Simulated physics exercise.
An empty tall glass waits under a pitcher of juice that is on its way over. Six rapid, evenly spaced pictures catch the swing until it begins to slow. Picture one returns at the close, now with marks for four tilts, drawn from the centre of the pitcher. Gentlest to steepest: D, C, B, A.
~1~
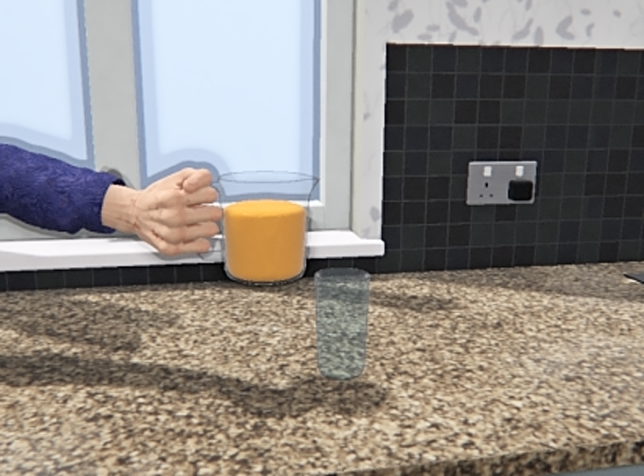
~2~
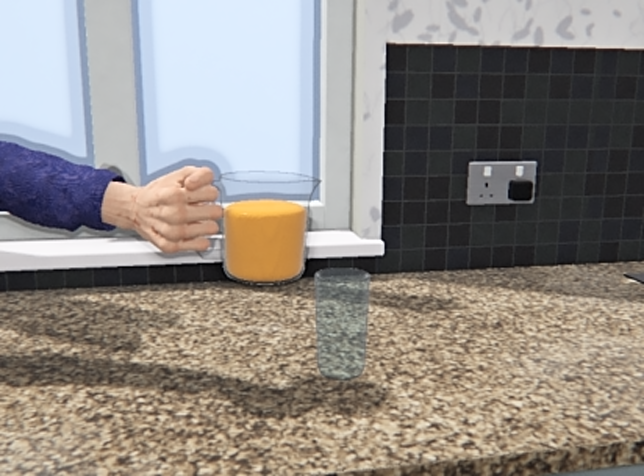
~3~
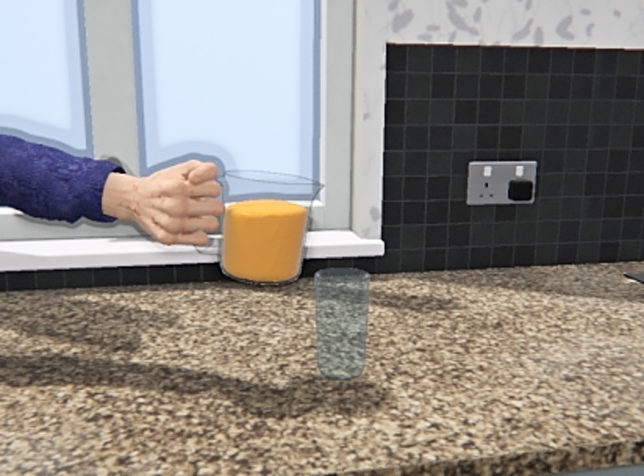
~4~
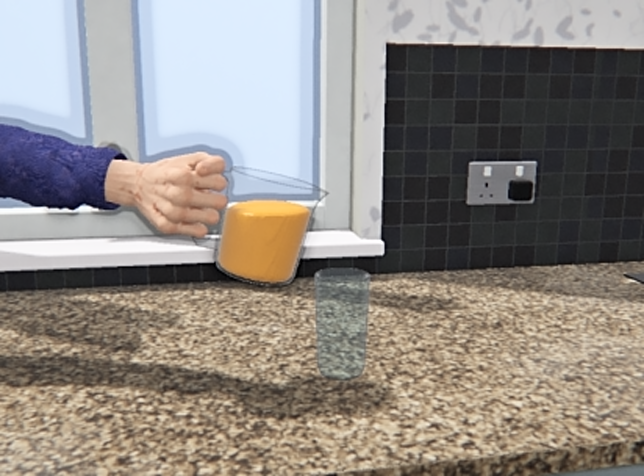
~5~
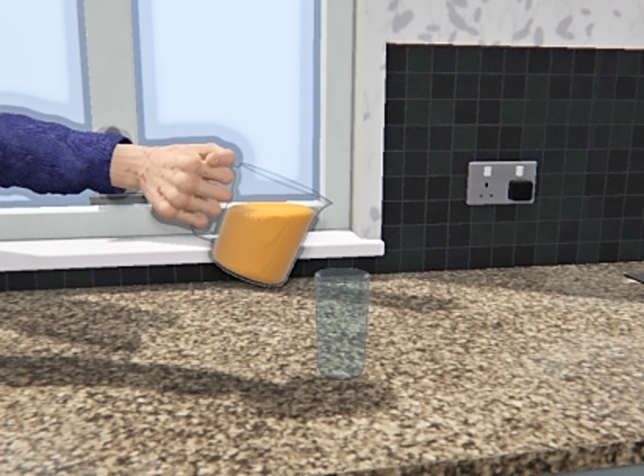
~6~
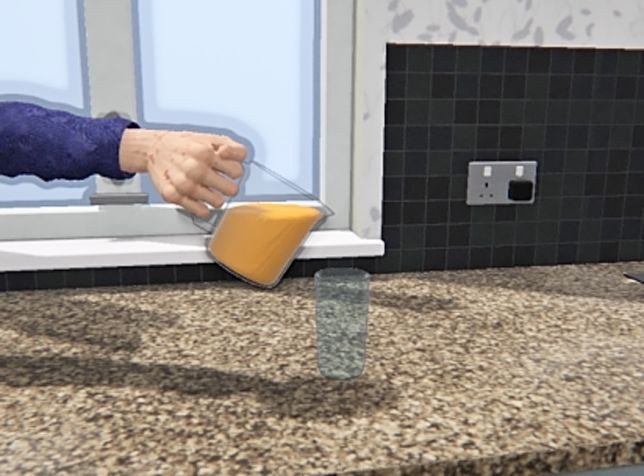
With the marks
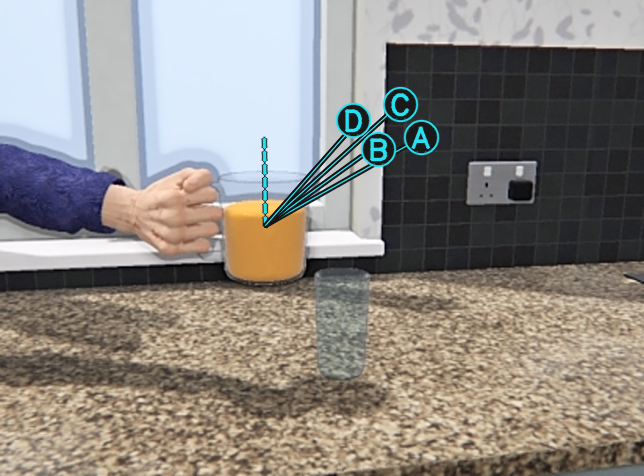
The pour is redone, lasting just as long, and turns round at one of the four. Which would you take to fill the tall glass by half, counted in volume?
Line A.
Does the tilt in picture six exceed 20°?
Yes, it does.
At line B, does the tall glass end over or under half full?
Under.
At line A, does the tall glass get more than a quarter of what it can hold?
Yes.
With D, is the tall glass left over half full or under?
Under half.
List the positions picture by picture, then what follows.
Upright, lip at (318, 178); rim of the tall glass round (342, 275); nothing has left yet.
Upright, lip at (320, 180); nothing has left yet.
Tipped about 6°, lip at (323, 185); nothing has left yet.
Tipped about 13°, lip at (327, 192); nothing has left yet.
Tipped about 22°, lip at (331, 202); nothing has left yet.
Tipped about 31°, lip at (334, 212); nothing has left yet.
On the marked copy, A at (406, 145); B at (361, 156); C at (387, 115); D at (344, 135).
If A is chosen, the tall glass ends with about 52 % of what it can hold; 6 % of the juice is spilt.
If B is chosen, the tall glass ends with about 33 % of what it can hold; 5 % of the juice is spilt.
If C is chosen, the tall glass ends with about 20 % of what it can hold; 3 % of the juice is spilt.
If D is chosen, the tall glass ends with about 12 % of what it can hold.
